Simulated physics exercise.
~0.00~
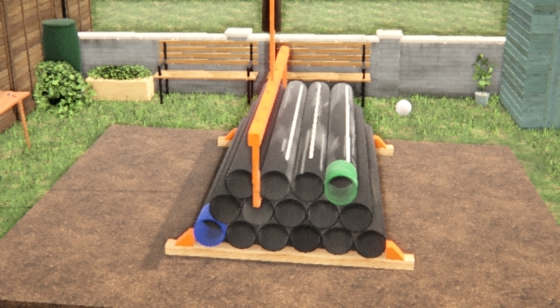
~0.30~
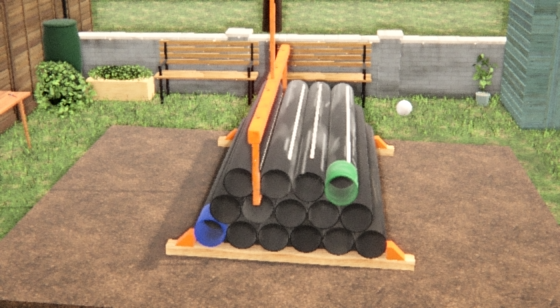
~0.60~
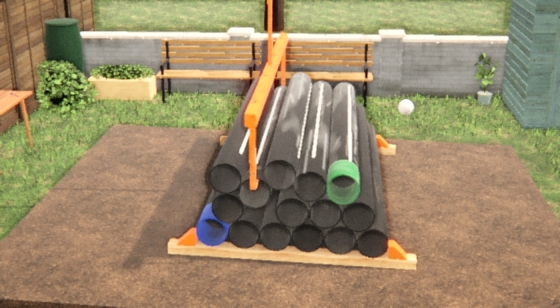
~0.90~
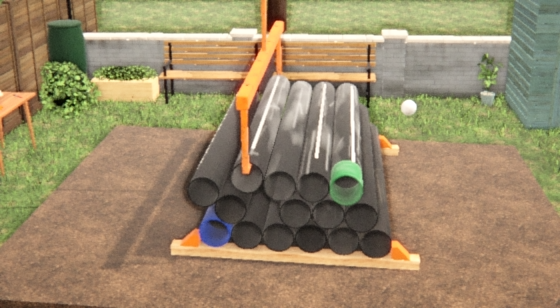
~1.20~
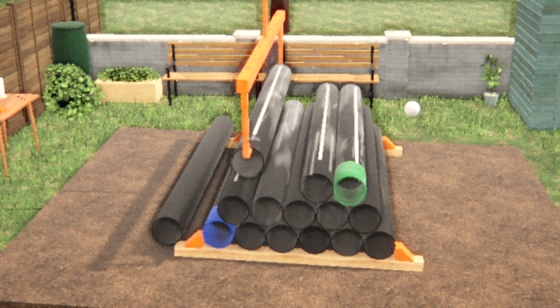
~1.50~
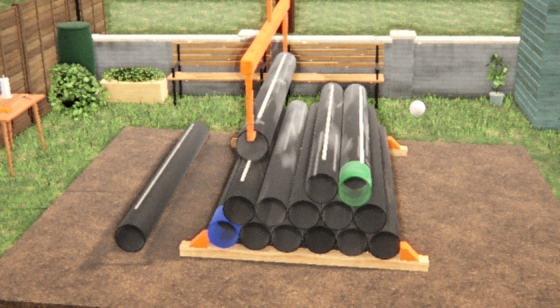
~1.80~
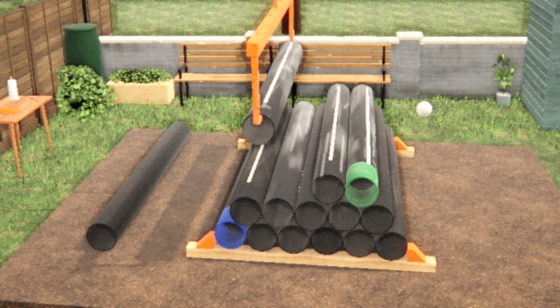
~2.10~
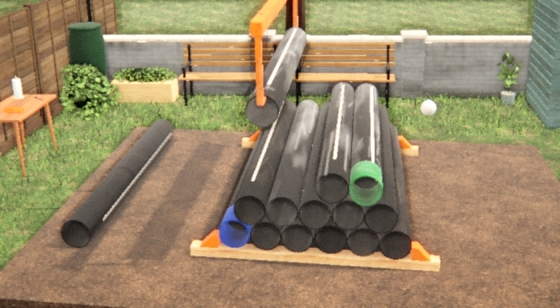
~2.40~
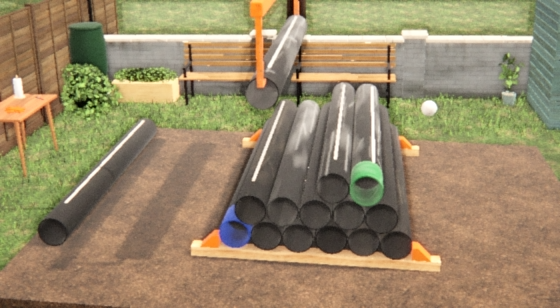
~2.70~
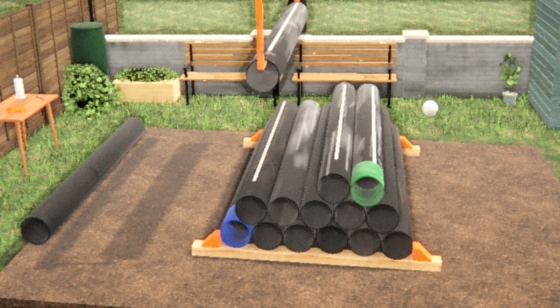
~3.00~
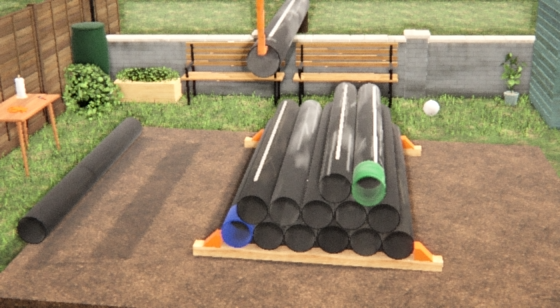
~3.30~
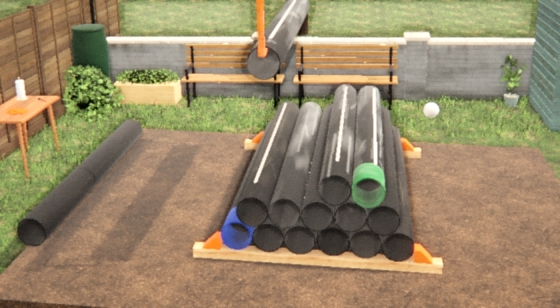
The video shows an orange lifting beam drawing a dark pipe out of a stacked pile on a brown pad, while another pipe rolls off to the left and comes to rest near the grass; the lifted pipe ends hanging above the stack, where the blue and green pipes remain in place.
